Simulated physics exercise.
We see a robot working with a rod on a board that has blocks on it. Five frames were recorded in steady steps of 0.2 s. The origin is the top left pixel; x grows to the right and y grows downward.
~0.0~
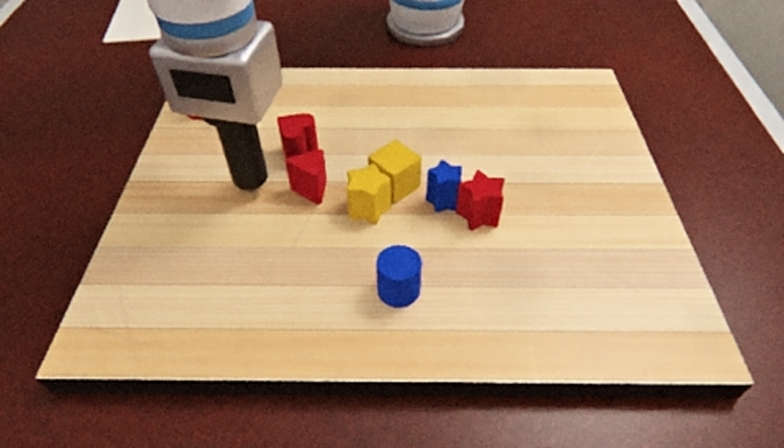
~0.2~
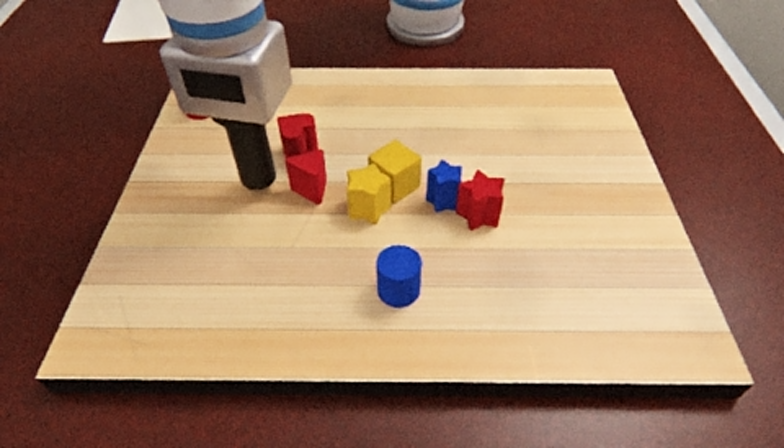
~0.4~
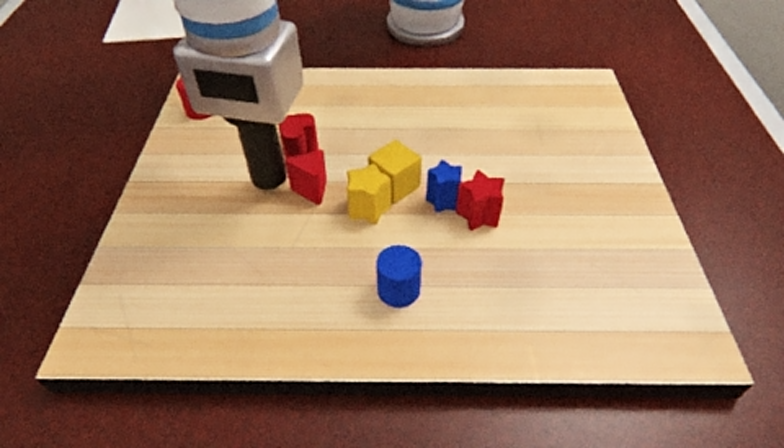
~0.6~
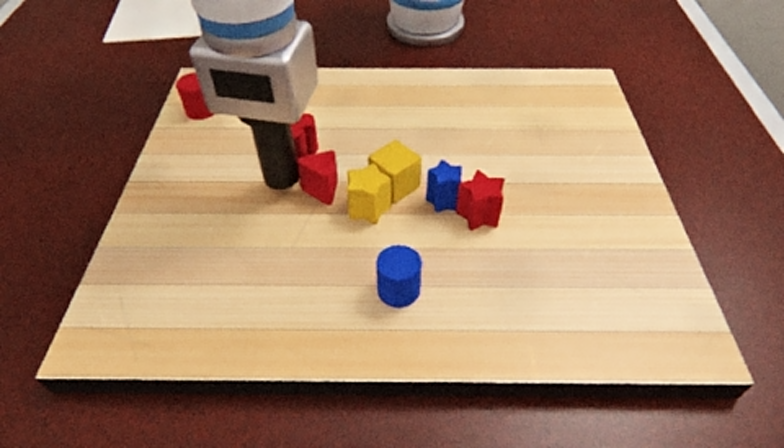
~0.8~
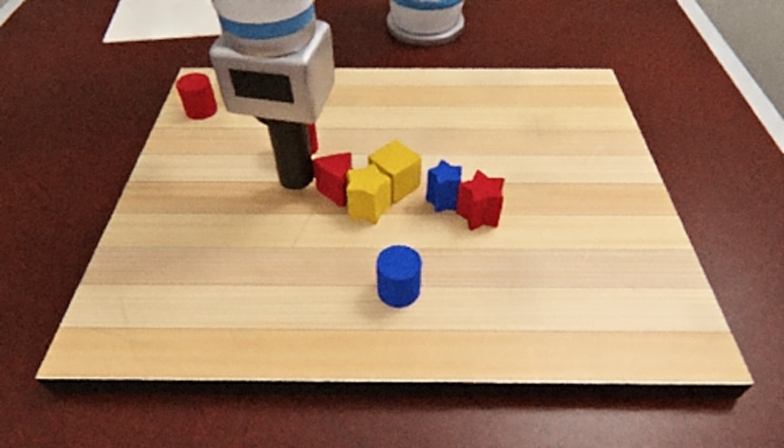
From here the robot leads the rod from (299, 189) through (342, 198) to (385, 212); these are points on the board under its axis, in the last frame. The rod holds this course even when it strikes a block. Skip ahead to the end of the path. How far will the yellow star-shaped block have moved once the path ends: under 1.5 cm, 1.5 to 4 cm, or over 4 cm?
My estimate: Beyond 4 cm.
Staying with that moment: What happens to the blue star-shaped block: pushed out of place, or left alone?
Answer: Unmoved.
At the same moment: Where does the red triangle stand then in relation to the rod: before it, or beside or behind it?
Still leading.
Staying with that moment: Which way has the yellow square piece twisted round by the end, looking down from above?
Viewed from overhead, the yellow square piece winds up turned anticlockwise.
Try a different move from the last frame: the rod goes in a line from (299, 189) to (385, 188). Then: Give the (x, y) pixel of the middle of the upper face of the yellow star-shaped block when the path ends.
That would be at about pixel (390, 194).
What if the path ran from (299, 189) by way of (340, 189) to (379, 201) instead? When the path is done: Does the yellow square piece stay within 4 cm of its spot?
Yes, it checks out.
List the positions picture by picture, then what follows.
In the first frame, rod tip (250, 178); block tops, red heart block (295, 124); red triangle (308, 161); yellow star-shaped block (367, 179); yellow square piece (395, 156); blue star-shaped block (446, 171).
In the second frame, rod (259, 178); blocks unchanged.
In the third frame, rod (269, 178); blocks unchanged.
In the fourth frame, rod (282, 178); red triangle (319, 161).
In the fifth frame, rod (297, 178); red heart block hidden; red triangle (334, 162); yellow star-shaped block (367, 179); yellow square piece (395, 156); blue star-shaped block (446, 171).
The first path, step by step. Halfway along, rod (342, 187); red triangle (372, 172), turned 60° clockwise; yellow star-shaped block (389, 192).
At the end, rod (385, 201); red heart block in place; red triangle (417, 181), turned 40° clockwise; yellow star-shaped block (424, 213), turned 35° clockwise; yellow square piece (407, 153), turned 20° anticlockwise; blue star-shaped block in place.
